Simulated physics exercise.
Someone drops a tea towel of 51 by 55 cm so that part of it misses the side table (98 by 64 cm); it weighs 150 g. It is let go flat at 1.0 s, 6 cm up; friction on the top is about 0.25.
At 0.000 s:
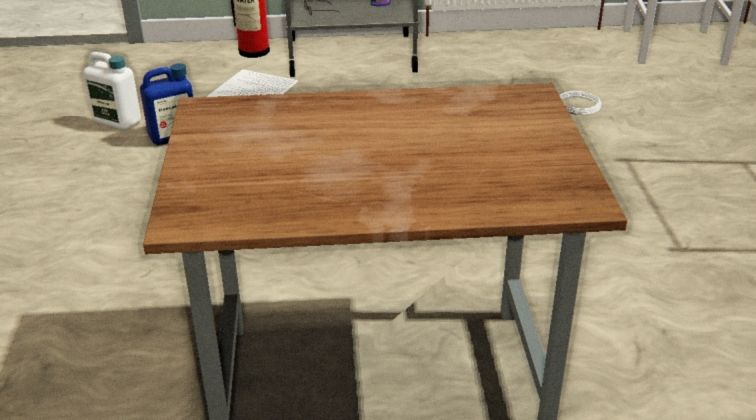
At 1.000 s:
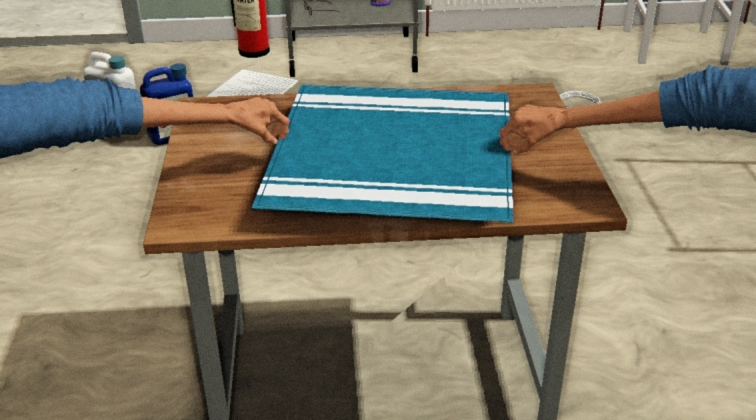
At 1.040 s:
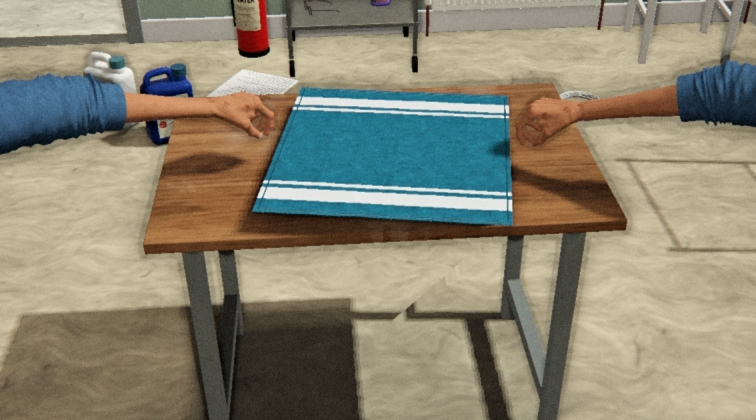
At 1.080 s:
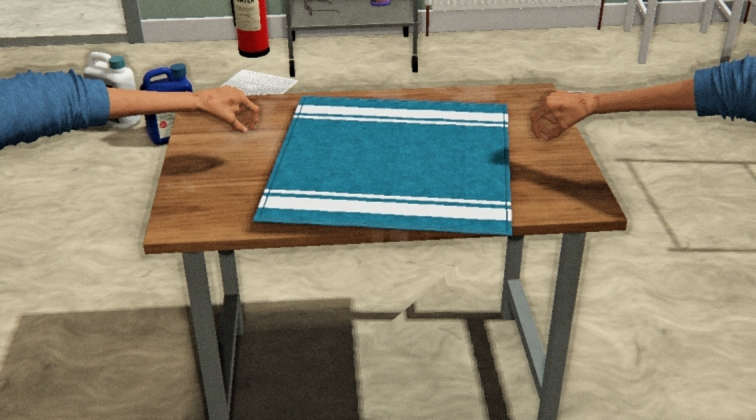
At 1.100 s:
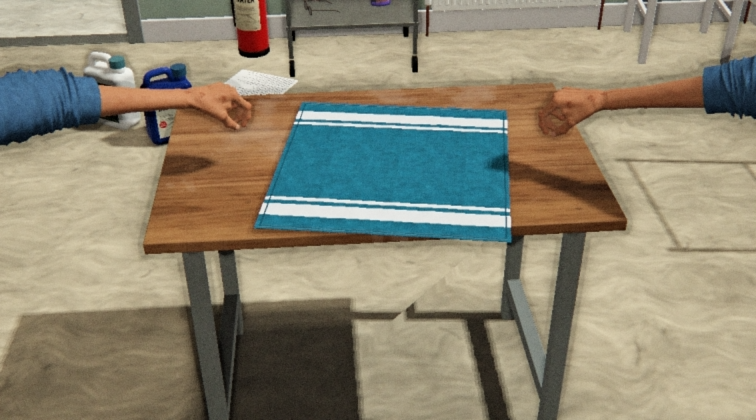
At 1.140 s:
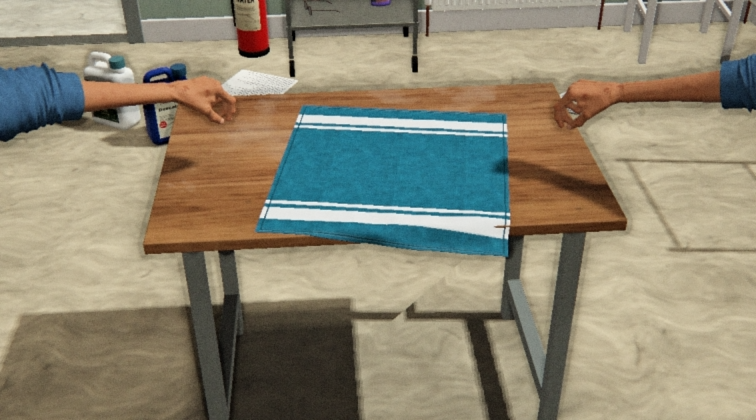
Two hands let go of a blue tea towel with white stripes laid flat on a wooden table and drew apart, while the towel slid slightly toward the front edge, its near right corner dipping over.
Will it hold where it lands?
Outcome: The tea towel stays on.
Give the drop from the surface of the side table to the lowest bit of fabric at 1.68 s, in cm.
About 8 cm.
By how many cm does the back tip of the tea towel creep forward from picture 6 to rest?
Some 0 cm.
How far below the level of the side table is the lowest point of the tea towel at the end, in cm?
Some 8 cm.
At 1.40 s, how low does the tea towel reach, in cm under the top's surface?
About 6 cm.
By 1.4 s, 95 % of the tea towel is still over the top.
By 1.7 s, 95 % of the tea towel is still over the top.
By 1.9 s, 95 % of the tea towel is still over the top.
By 2.2 s, 95 % of the tea towel is still over the top.
By 4.4 s, 95 % of the tea towel is still over the top.
